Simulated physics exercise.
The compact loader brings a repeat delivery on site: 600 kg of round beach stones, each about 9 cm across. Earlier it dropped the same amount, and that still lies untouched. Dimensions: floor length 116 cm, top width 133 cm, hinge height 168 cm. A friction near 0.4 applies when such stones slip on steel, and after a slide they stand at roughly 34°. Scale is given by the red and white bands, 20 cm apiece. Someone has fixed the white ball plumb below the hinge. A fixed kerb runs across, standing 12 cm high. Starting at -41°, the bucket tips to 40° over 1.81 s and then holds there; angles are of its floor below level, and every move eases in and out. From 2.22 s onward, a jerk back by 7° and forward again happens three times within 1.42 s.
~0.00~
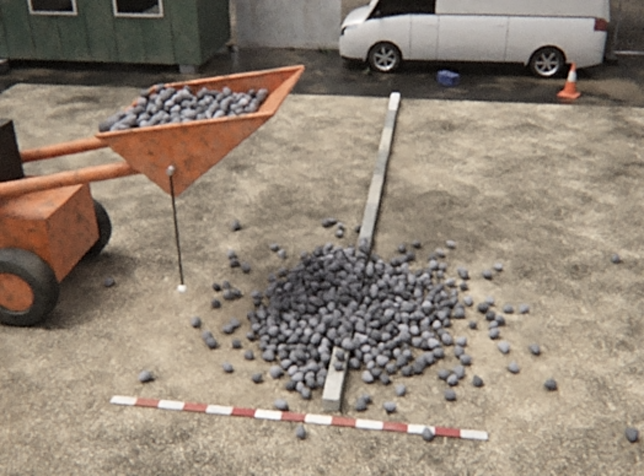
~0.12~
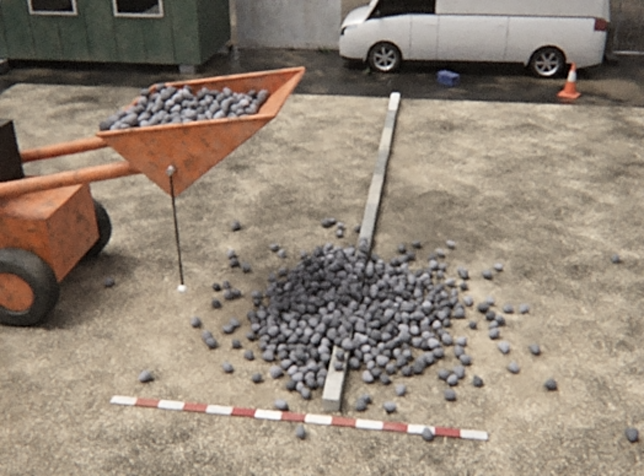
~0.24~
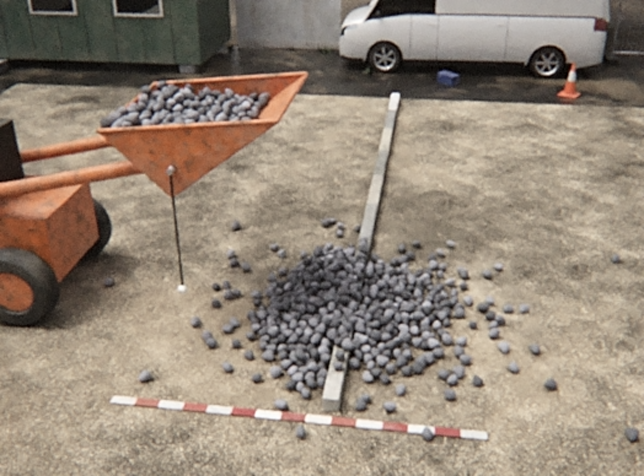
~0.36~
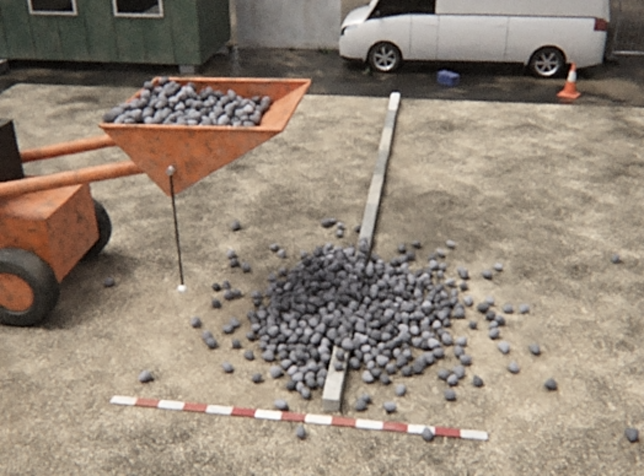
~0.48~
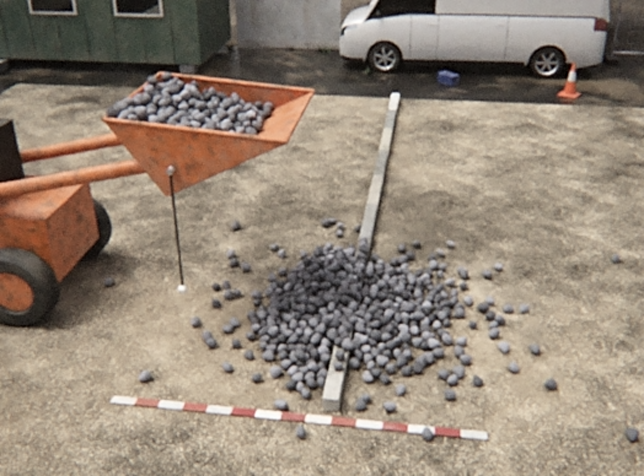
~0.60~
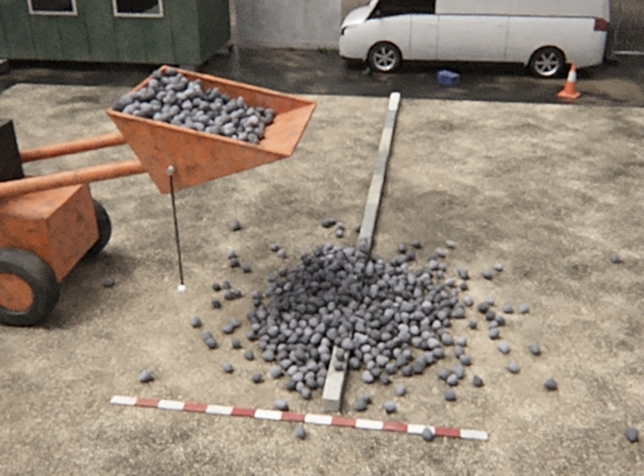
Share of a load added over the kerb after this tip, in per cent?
Some 45 %.
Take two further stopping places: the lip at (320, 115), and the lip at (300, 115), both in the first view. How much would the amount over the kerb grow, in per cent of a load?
Near 85 in a hundred, then near 70 in a hundred.
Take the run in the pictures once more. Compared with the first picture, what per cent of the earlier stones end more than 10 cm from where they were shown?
Some 25 percent, give or take.
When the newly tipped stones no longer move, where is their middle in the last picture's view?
The middle lies near (342, 296) in the last picture.
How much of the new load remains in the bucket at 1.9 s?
Held: Around 30 % of the load.
After 1.4 s the floor is at 27°; in per cent of one load, 100 in the bucket, 61 on this side of the kerb, 39 over the kerb; the foremost stones are at (546, 328).
After 1.9 s the floor is at 40°; in per cent of one load, 31 in the bucket, 126 on this side of the kerb, 42 over the kerb; the foremost stones are at (546, 328).
After 4.1 s the floor is at 40°; in per cent of one load, 0 in the bucket, 116 on this side of the kerb, 84 over the kerb; the foremost stones are at (560, 325).
After 6.9 s the floor is at 40°; in per cent of one load, 0 in the bucket, 116 on this side of the kerb, 84 over the kerb; the foremost stones are at (560, 325). Net gain over the kerb, 45.
